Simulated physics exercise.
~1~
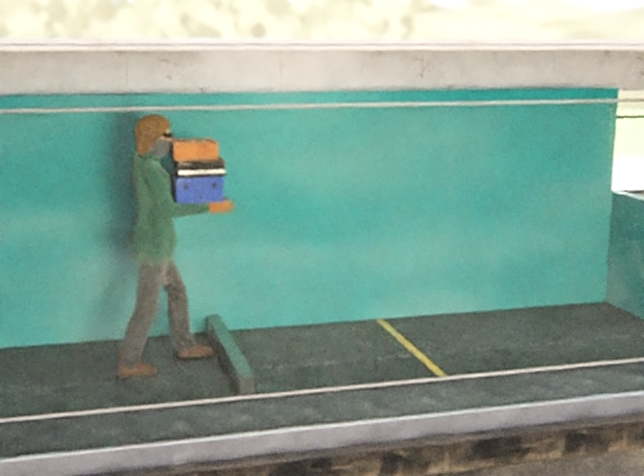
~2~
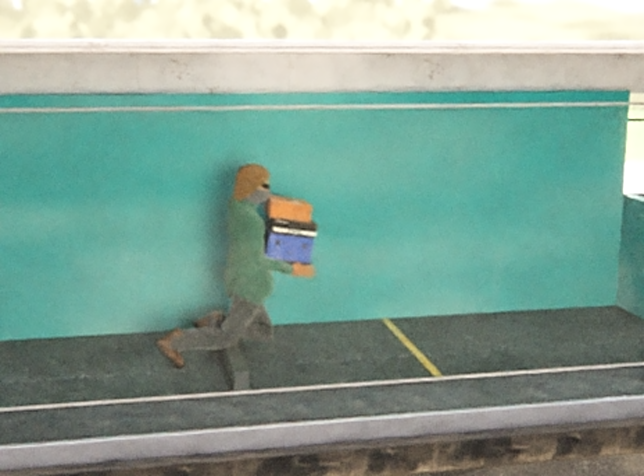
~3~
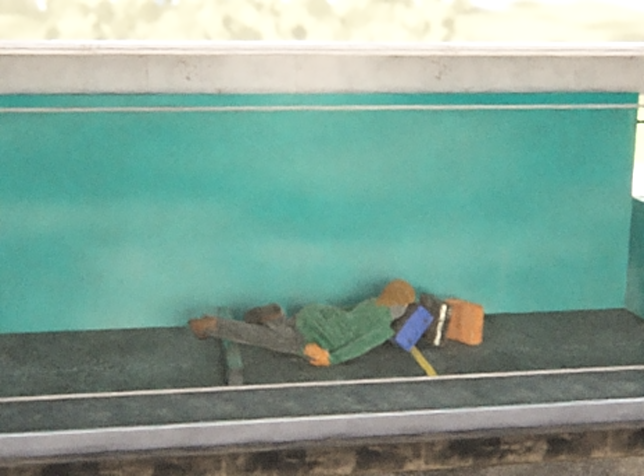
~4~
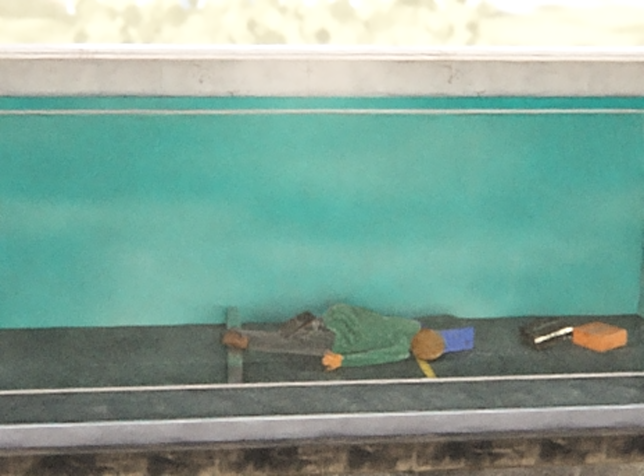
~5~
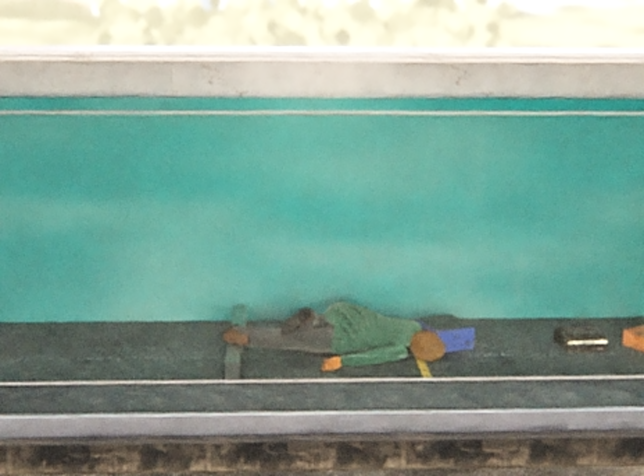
At first, a person in a green top stands on a dark walkway before a teal wall, holding a stack of an orange parcel, a black carton and a blue box. The person pitches forward to the right at a low rail, knees bending and legs trailing behind. The body drops flat, and the stack tips over ahead of the head. The orange parcel and black carton tumble and slide away to the right, while the blue box stays by the head. Finally, the person lies limp, and all three items rest beyond the yellow line.
